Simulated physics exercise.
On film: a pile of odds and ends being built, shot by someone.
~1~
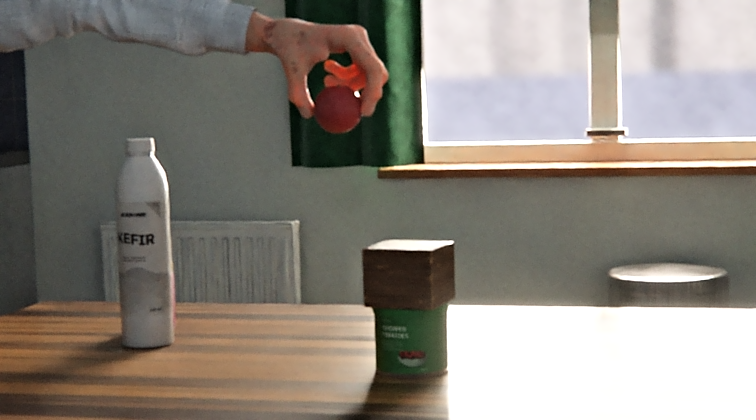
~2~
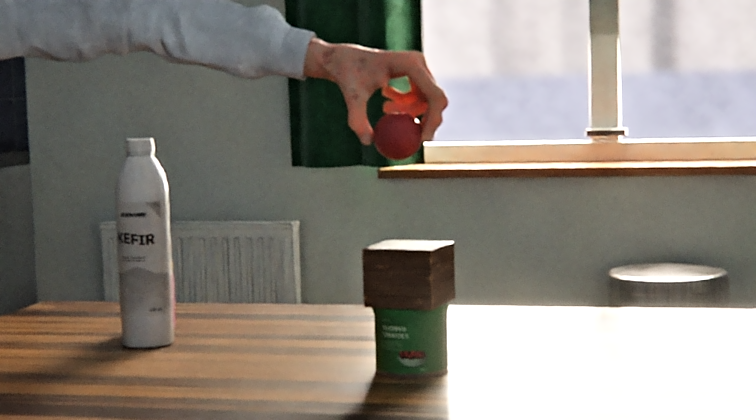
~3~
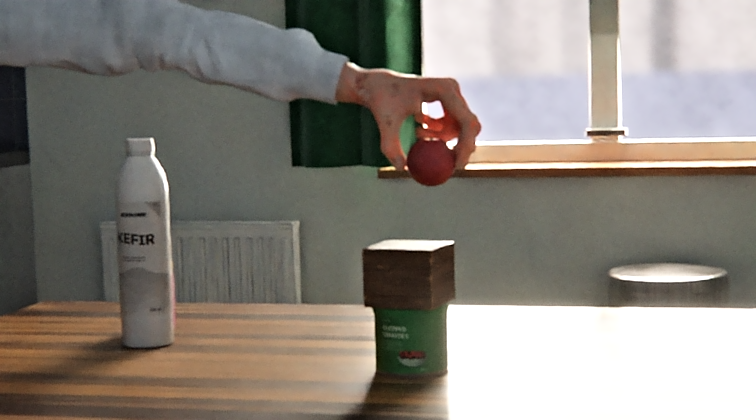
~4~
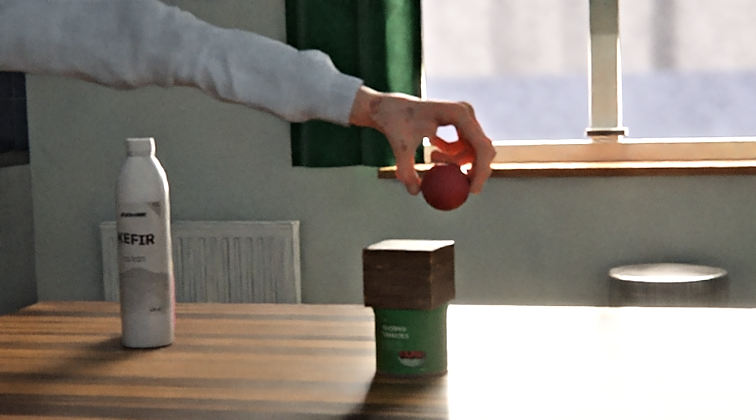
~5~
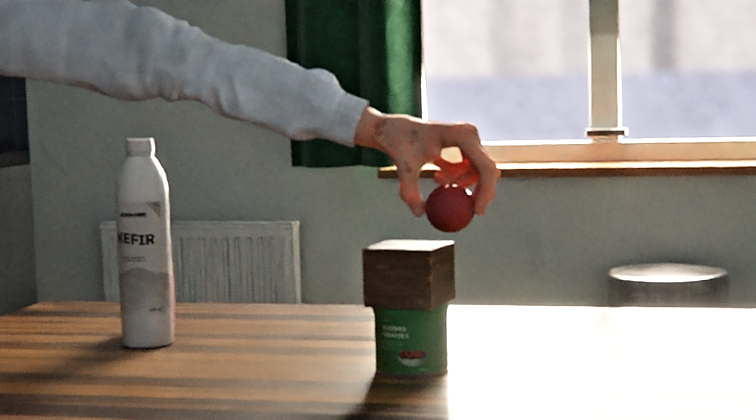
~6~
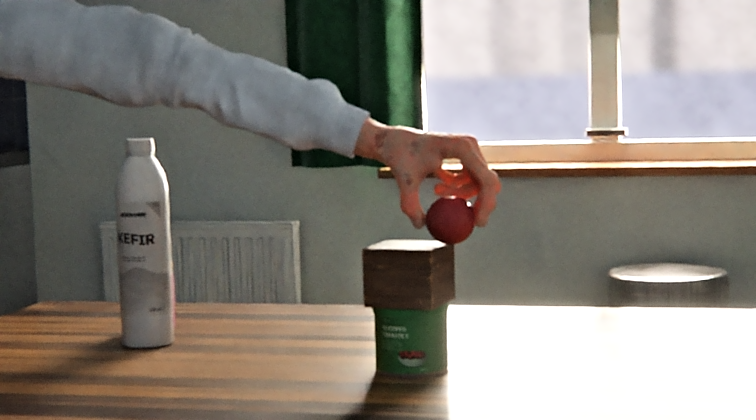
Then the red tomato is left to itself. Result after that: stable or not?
It is going to drop something.
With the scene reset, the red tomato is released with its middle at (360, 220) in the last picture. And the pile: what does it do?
It collapses.
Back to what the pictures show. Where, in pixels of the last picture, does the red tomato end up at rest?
End spot: Near (512, 350).
Then, 0.30 s on from there, red tomato now fallen.
Then, 0.40 s on from there, things are still on the move.
Then, 0.70 s on from there, nothing new.
Then, 2.20 s on from there, red tomato resting near (512, 351).
In the end, fallen, red tomato; the other 4 unmoved. At the end, from the last picture's camera, red tomato near (512, 351). The pile loses its balance.
